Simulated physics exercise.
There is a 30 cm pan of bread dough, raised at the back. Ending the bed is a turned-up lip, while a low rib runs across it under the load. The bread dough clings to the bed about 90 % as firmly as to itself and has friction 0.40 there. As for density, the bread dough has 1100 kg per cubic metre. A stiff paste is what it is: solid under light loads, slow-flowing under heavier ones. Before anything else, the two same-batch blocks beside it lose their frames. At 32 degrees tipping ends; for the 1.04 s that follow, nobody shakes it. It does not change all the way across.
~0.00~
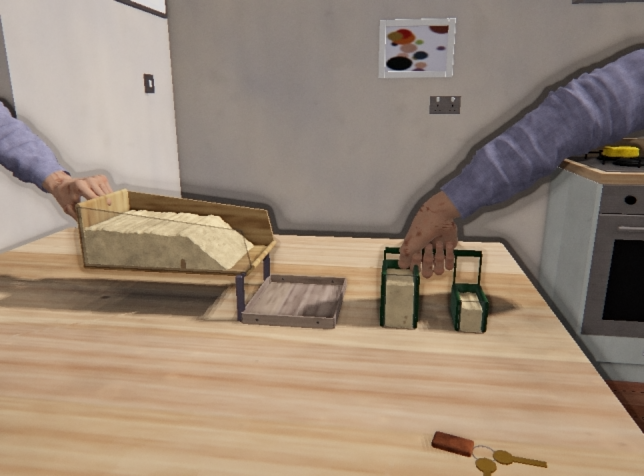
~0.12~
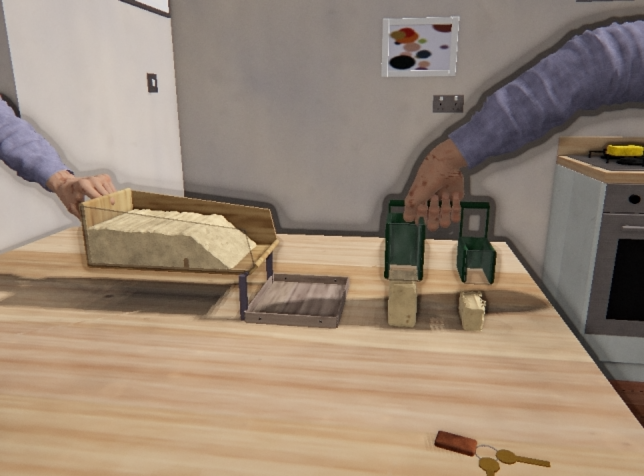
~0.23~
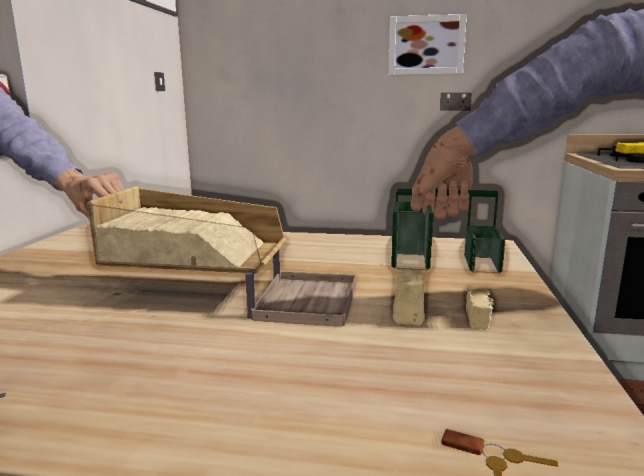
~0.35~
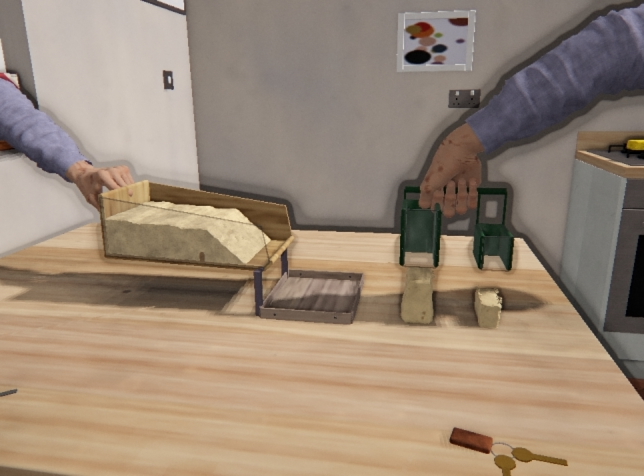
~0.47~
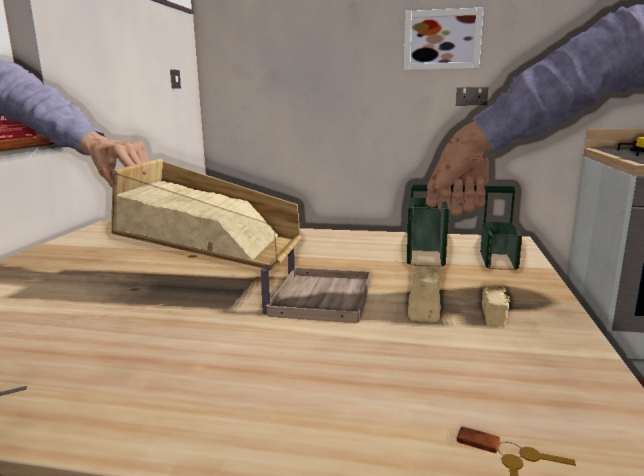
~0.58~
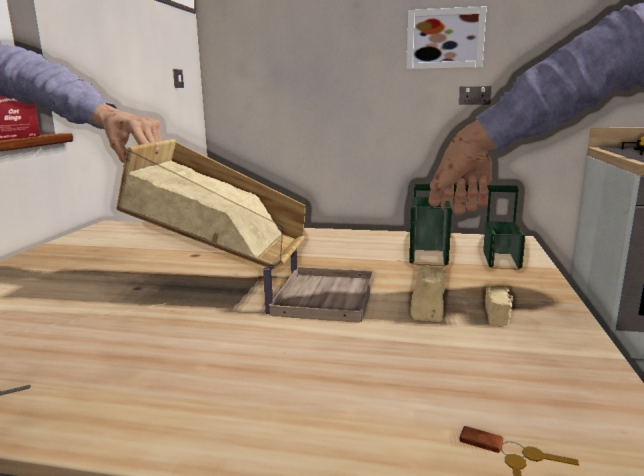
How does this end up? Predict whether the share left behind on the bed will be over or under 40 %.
My prediction is over.
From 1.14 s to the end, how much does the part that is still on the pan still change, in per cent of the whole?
About 0 per cent of the whole.
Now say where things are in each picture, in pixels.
The first frame shows top of the high end at (80, 206), tilt 0 degrees; front end of the bread dough at (226, 270); test blocks 8.4 cm, 4.6 cm high (left to right).
The second frame shows top of the high end at (84, 206), tilt 0 degrees; front end of the bread dough at (229, 269); test blocks 8.1 cm, 4.6 cm high (left to right).
The third frame shows top of the high end at (92, 204), tilt 0 degrees; front end of the bread dough at (236, 267); test blocks 7.9 cm, 4.6 cm high (left to right).
The fourth frame shows top of the high end at (103, 197), tilt 2 degrees; front end of the bread dough at (244, 263); test blocks 7.8 cm, 4.6 cm high (left to right).
The fifth frame shows top of the high end at (118, 173), tilt 10 degrees; front end of the bread dough at (251, 257); test blocks 7.8 cm, 4.6 cm high (left to right).
The sixth frame shows top of the high end at (132, 151), tilt 19 degrees; front end of the bread dough at (255, 254); test blocks 7.8 cm, 4.6 cm high (left to right).
By 0.75 s, the tilt is 30 degrees and 100 % is on the bed.
By 0.94 s, the tilt is 32 degrees and 100 % is on the bed.
By 1.14 s, the tilt is 32 degrees and 100 % is on the bed.
By 1.33 s, the tilt is 32 degrees and 100 % is on the bed.
By 1.85 s, at the end, the tilt is 32 degrees and 100 % is on the bed.
